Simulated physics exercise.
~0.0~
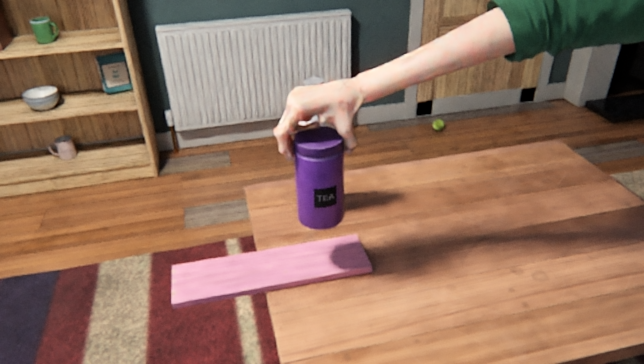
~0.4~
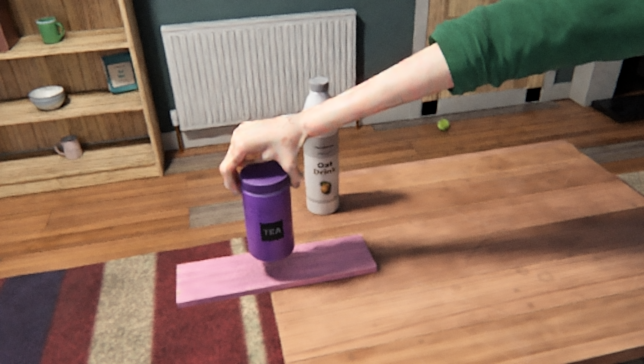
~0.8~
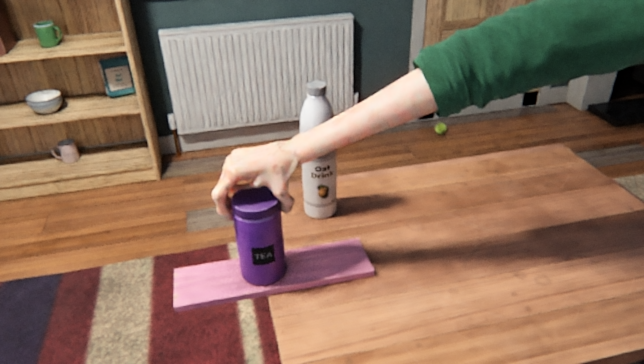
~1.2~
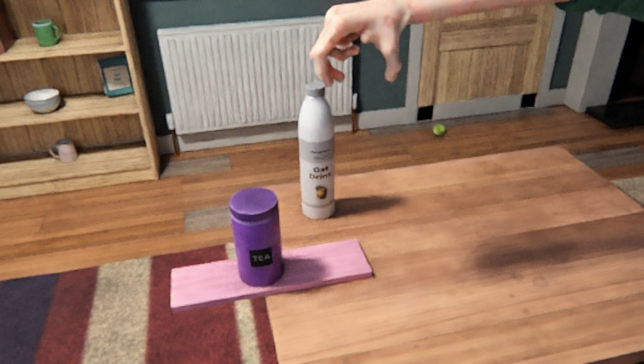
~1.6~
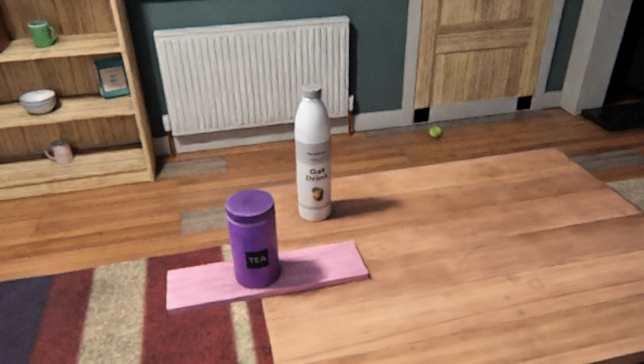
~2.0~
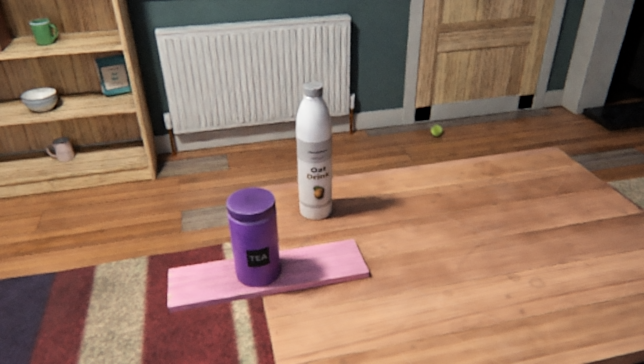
A hand in a green sleeve holds a purple jar labelled as tea above a wooden table, seen from slightly above by a gently swaying camera in a living room. A pink plank sticks out over the table's left end, above a striped rug, with a white bottle standing behind it and shelves and a radiator beyond. The hand moves the jar left and down, then sets it upright on the plank. It lets go, draws back and leaves the view. The plank holds, and the jar and bottle stay standing.
